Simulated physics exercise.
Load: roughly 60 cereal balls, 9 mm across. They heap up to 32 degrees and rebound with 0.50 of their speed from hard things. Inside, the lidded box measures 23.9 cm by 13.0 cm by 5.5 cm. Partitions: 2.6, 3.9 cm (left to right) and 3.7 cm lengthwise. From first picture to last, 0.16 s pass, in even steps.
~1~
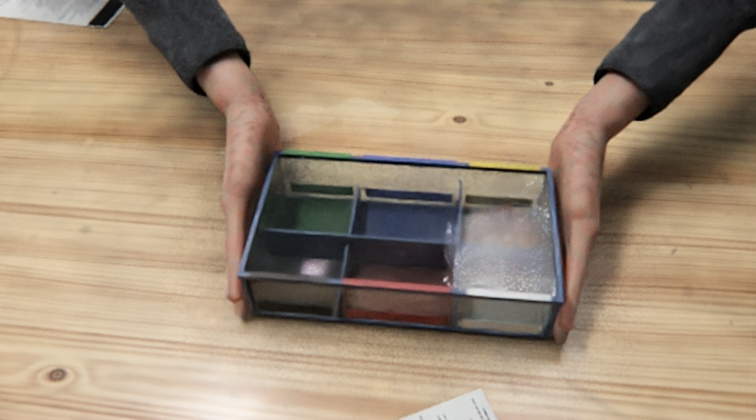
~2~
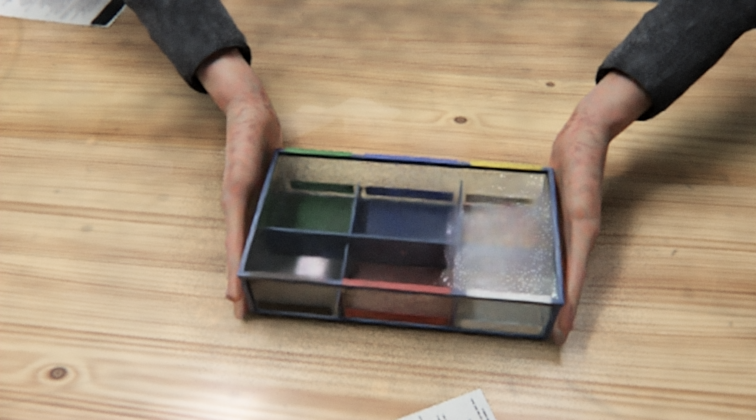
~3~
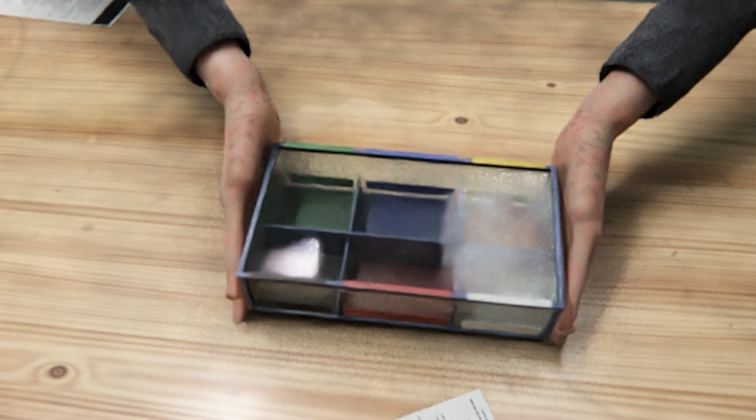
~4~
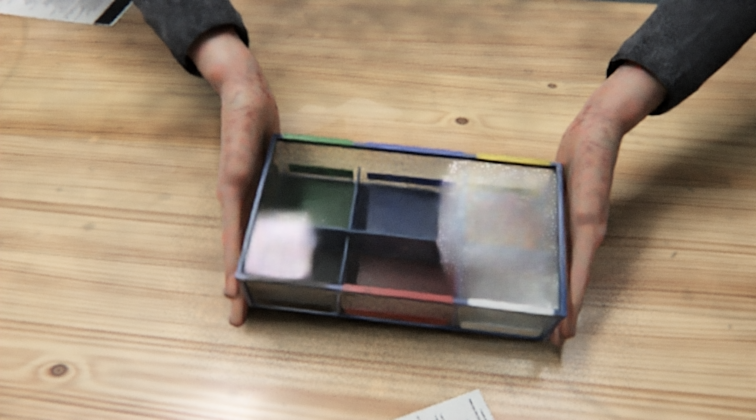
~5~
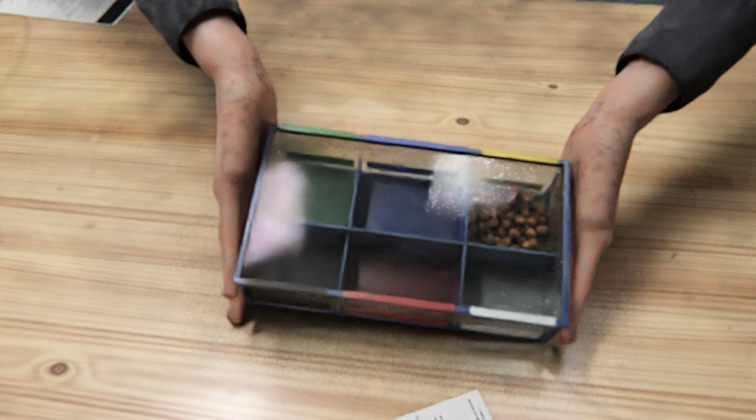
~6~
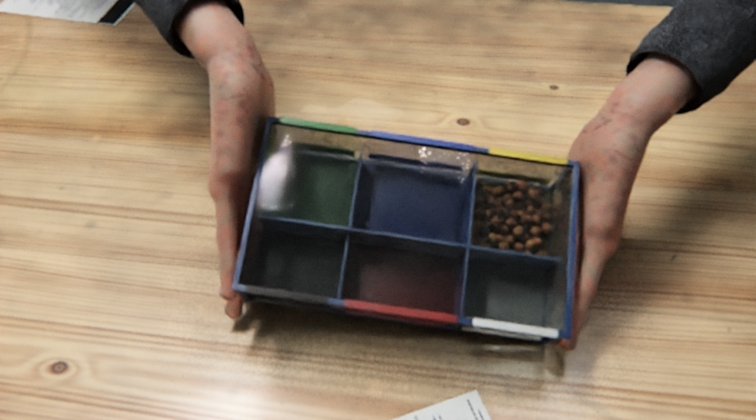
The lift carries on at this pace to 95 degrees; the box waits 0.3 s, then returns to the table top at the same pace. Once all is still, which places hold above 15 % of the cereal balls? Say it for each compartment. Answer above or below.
Red below, blue below, green below, yellow above, white above, black below.
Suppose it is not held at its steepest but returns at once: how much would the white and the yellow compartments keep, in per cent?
White 35; yellow 65.
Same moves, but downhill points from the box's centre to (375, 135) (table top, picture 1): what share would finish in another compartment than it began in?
About 5 per cent.
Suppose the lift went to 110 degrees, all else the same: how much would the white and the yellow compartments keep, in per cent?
Then: White 60; yellow 40.
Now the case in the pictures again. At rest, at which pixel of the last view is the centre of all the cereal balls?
At about (517, 268).
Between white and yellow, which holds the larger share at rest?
The yellow compartment.
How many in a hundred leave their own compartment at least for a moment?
Some 35 per cent.
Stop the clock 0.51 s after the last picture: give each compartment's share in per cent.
Red 0, blue 0, green 0, yellow 70, white 30, black 0.
Then, 0.51 s after the last picture, tilt 95 degrees; yellow 70 %, white 30 %.
Then, 0.85 s after the last picture, tilt 56 degrees; yellow 65 %, white 35 %.
Then, 1.28 s after the last picture, tilt 0 degrees; yellow 65 %, white 35 %.
In the end, red 0 %, blue 0 %, green 0 %, yellow 65 %, white 35 %, black 0 %.
